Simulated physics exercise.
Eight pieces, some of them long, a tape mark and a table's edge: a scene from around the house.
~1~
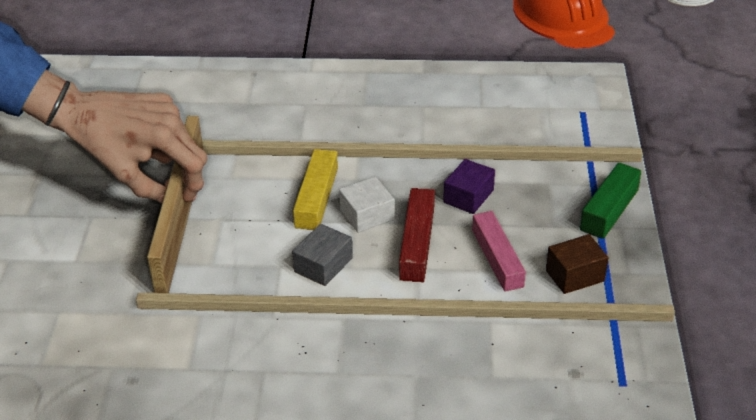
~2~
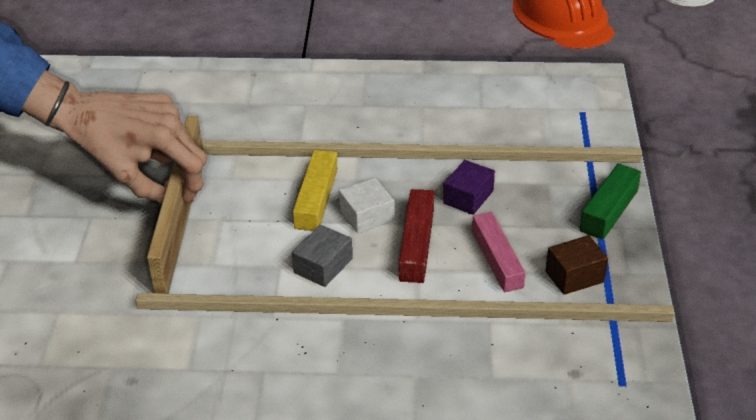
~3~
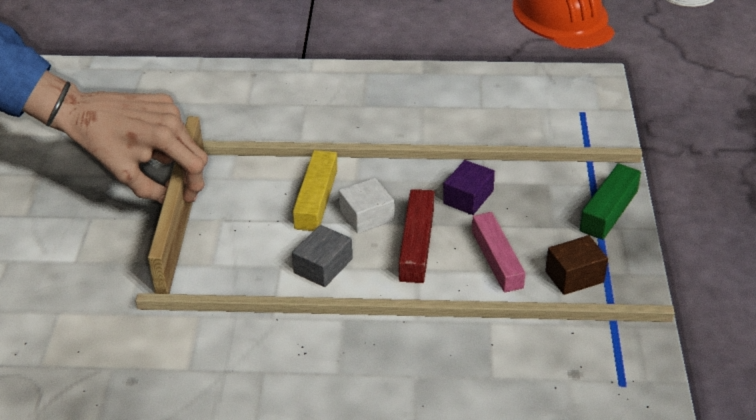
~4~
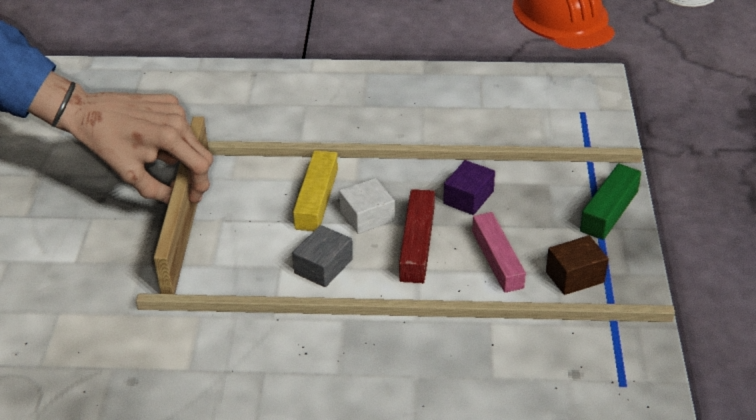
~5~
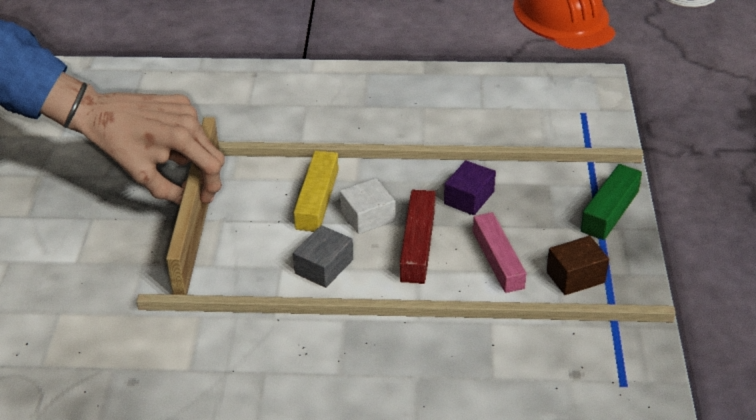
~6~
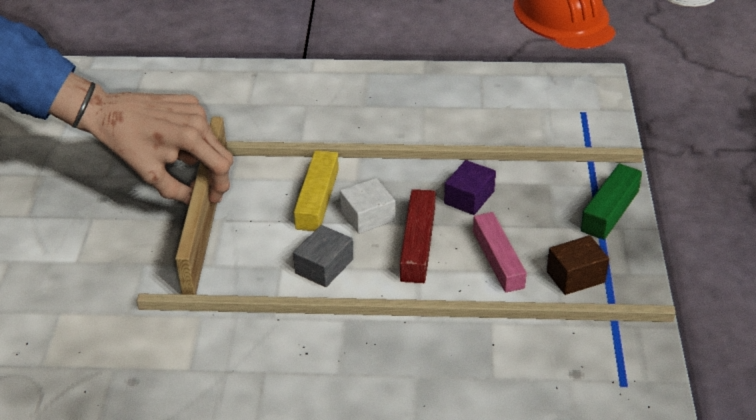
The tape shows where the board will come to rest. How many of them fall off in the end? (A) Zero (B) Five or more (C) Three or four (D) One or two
Answer: C.
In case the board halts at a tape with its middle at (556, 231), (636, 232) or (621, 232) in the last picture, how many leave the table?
First 0, then 6, then 6.
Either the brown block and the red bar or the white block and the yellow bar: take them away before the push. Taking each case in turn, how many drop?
Falls come to 1 the first time and 3 the other time.
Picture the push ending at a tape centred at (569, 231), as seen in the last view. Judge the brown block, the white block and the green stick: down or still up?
Starting with the brown block, it ends up falling, then the white block keeps its place, then the green stick ends up falling.
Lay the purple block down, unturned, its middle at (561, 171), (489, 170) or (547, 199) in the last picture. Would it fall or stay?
Going through them in order, it does not come off, then does not come off, then comes off.
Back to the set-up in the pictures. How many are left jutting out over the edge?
That comes to 2 of them.
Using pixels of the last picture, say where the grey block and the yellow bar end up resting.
Around (627, 256) and around (610, 195).
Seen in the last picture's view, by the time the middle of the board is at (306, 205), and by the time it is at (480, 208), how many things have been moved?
That makes 2 at the first spot and 7 at the second.
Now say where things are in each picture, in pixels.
Green stick (611, 200); brown block (577, 264); pink bar (498, 250); board (178, 202); tape (600, 231), in the first picture.
Brown block (576, 265); white block (367, 205), in the second picture.
Pink bar (498, 251); board (179, 202), in the third picture.
Green stick (611, 201); red bar (417, 235), in the fourth picture.
Brown block (577, 265); grey block (324, 256), in the fifth picture.
Green stick (612, 201); brown block (577, 265); pink bar (499, 252); board (204, 203); tape (601, 232), in the sixth picture.
Soon after, none off yet; green stick at rest near (612, 201); brown block at rest near (577, 265); pink bar at rest near (499, 252).
After that, none off yet; green stick at rest near (612, 201); brown block displaced a little near (605, 271); pink bar displaced about its own width near (565, 265).
In the end, the number that fall off is three or four; gone, red bar, pink bar, brown block and green stick.
